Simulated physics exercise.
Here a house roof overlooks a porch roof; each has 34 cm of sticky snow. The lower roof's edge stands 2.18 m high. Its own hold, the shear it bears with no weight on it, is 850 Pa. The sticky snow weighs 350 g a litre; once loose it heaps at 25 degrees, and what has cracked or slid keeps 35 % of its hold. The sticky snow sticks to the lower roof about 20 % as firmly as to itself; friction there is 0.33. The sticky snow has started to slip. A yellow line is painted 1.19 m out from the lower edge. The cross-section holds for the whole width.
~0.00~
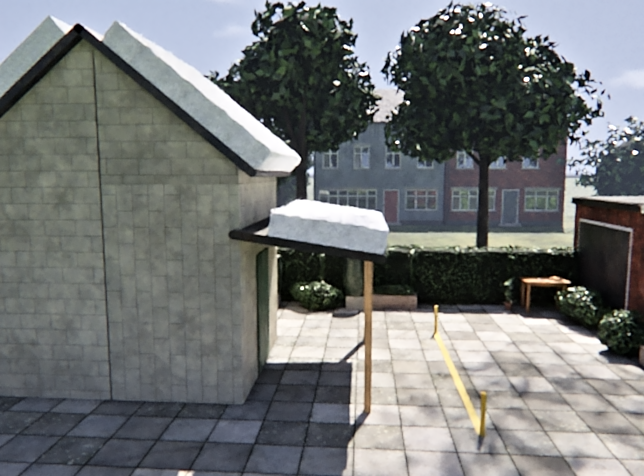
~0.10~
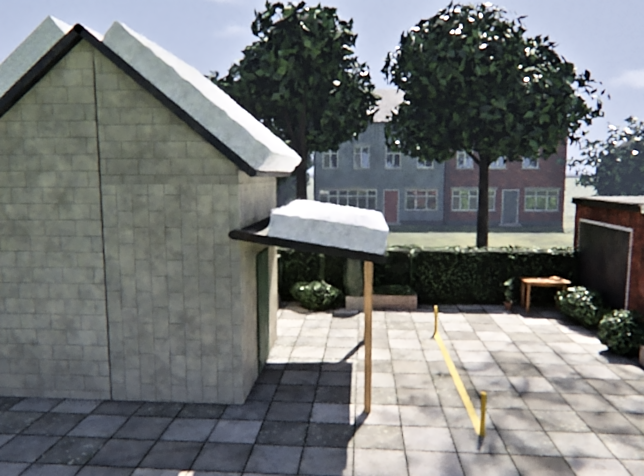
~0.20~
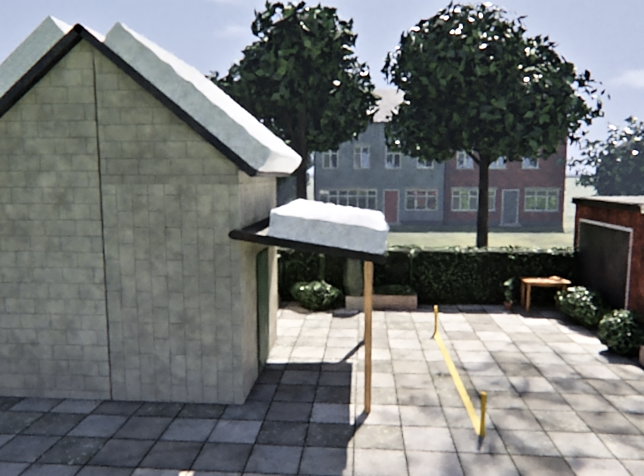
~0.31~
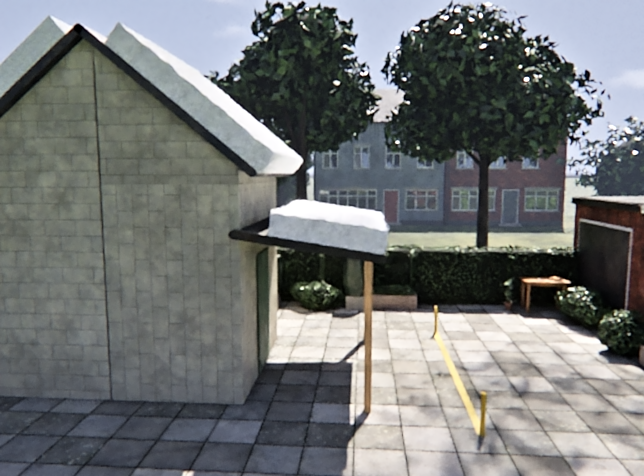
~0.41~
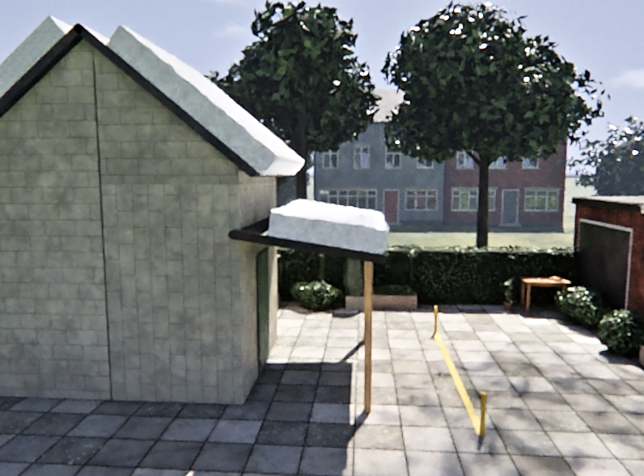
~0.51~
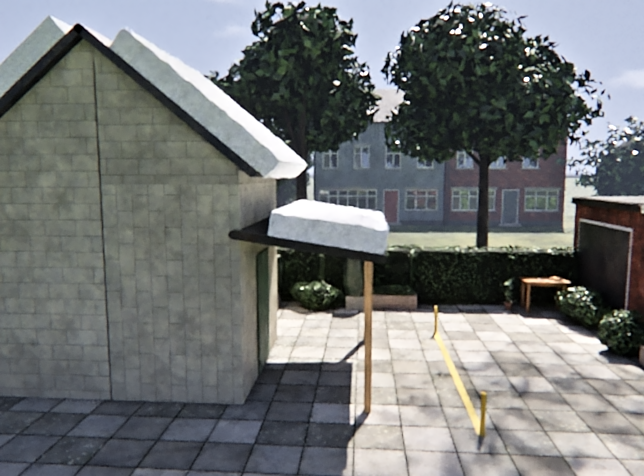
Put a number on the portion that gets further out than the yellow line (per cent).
About 0 %.
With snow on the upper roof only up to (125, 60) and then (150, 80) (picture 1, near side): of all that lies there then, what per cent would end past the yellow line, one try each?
In turn about 0 %, 0 %.
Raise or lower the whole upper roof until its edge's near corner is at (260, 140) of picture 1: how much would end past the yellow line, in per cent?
It would be near 7 %.
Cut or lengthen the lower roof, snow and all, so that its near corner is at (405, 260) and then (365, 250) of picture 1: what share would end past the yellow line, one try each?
In that order: 0 %, 1 %.
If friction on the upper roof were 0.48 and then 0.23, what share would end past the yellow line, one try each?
In turn about 8 %, 30 %.
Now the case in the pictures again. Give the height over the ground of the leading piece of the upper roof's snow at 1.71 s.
Roughly 2.8 m.
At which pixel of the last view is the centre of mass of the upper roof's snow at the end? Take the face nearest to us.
Near (291, 191).
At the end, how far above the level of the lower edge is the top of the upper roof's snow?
Roughly 1.6 m.
By 1.06 s, none is below the lower edge and 0 % is past the line.
By 1.71 s, none is below the lower edge and 0 % is past the line.
By 2.35 s, none is below the lower edge and 0 % is past the line.
By 3.00 s, none is below the lower edge and 0 % is past the line.
By 4.10 s, at the end, 6 % is below the lower edge and 0 % is past the line.
